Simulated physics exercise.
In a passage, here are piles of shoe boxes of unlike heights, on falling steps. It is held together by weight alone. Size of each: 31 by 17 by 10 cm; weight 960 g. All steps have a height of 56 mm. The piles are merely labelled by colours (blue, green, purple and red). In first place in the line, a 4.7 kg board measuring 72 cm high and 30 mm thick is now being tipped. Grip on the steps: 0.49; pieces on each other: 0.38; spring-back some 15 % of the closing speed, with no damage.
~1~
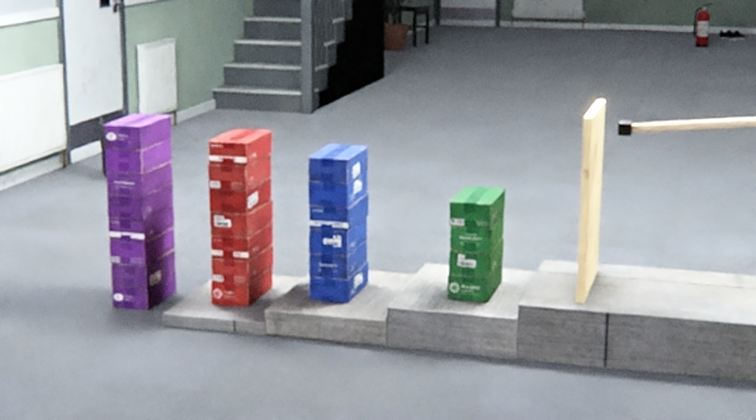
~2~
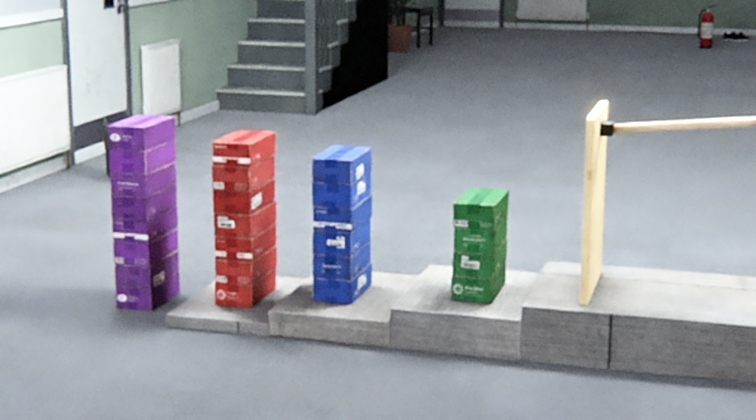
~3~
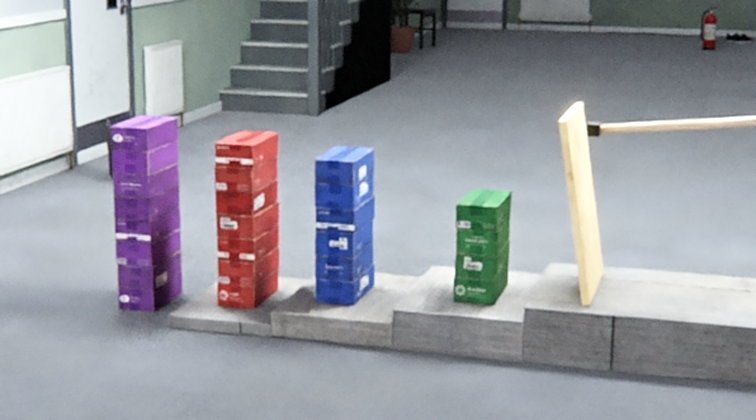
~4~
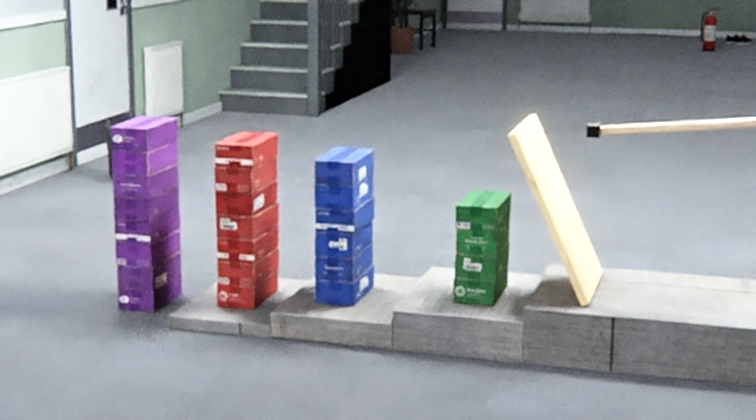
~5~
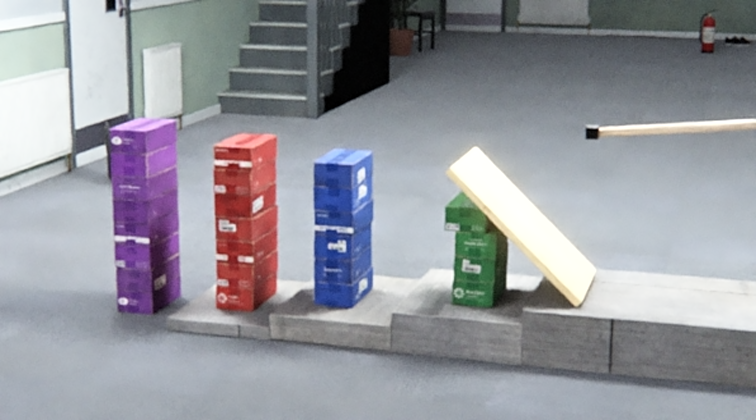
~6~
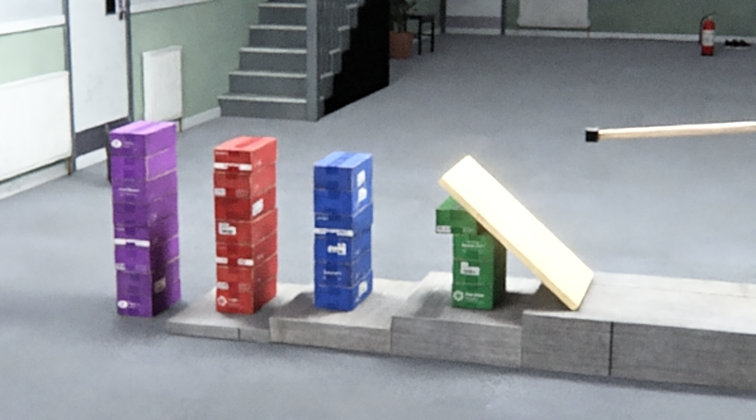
The video shows a pole pushing an upright wooden board on a stepped platform so that it tips left and leans onto the green stack, shifting its upper boxes leftward, while the blue, red and purple stacks remain standing.
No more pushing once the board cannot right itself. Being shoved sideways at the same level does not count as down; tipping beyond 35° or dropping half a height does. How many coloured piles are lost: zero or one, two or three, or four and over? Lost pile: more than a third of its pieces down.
Zero or one.
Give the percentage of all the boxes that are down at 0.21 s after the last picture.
0 percent by then.
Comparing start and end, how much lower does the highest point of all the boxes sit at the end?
About 0 cm.
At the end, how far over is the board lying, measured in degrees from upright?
It ends up leaning about 50 degrees from upright.
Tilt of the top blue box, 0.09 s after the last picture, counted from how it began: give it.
Around 0° from its start.
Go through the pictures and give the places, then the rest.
In the first frame (places mark the middle of the side facing us), pole end (626, 130) 8 cm short, board 0° from upright; top green box (470, 215); top blue box (328, 170); the rest undisturbed.
Pole end (608, 130) 4 mm in, board 0° from upright; top blue box (332, 171), in the second frame.
Pole end (594, 131) 7 cm in, stopped, board 9° from upright; top purple box (130, 139); the rest undisturbed, in the third frame.
Pole end (594, 132) 7 cm in, stopped, board 25° from upright; top purple box (129, 139); the rest undisturbed, in the fourth frame.
Pole end (593, 134) 7 cm in, stopped, board 47° from upright; top green box (465, 220) shifted 39 mm; one has shifted, in the fifth frame.
Pole end (593, 136) 7 cm in, stopped, board 49° from upright; top green box (456, 222) shifted 8 cm; top purple box (128, 144); 2 disturbed, none down, in the sixth frame.
Then, 0.09 s after the last picture, board 49° from upright; none of the 25 boxes down, 2 disturbed; top green box shifted 8 cm.
Then, 0.21 s after the last picture, board 49° from upright; none of the 25 boxes down, 1 disturbed; top green box shifted 8 cm.
At rest, board 49° from upright; none of the 25 boxes down, 1 disturbed; top green box shifted 8 cm; top purple box unmoved. No coloured pile is wrecked. As the last picture would show them, middles, top green box near (464, 214), top purple box near (144, 139).
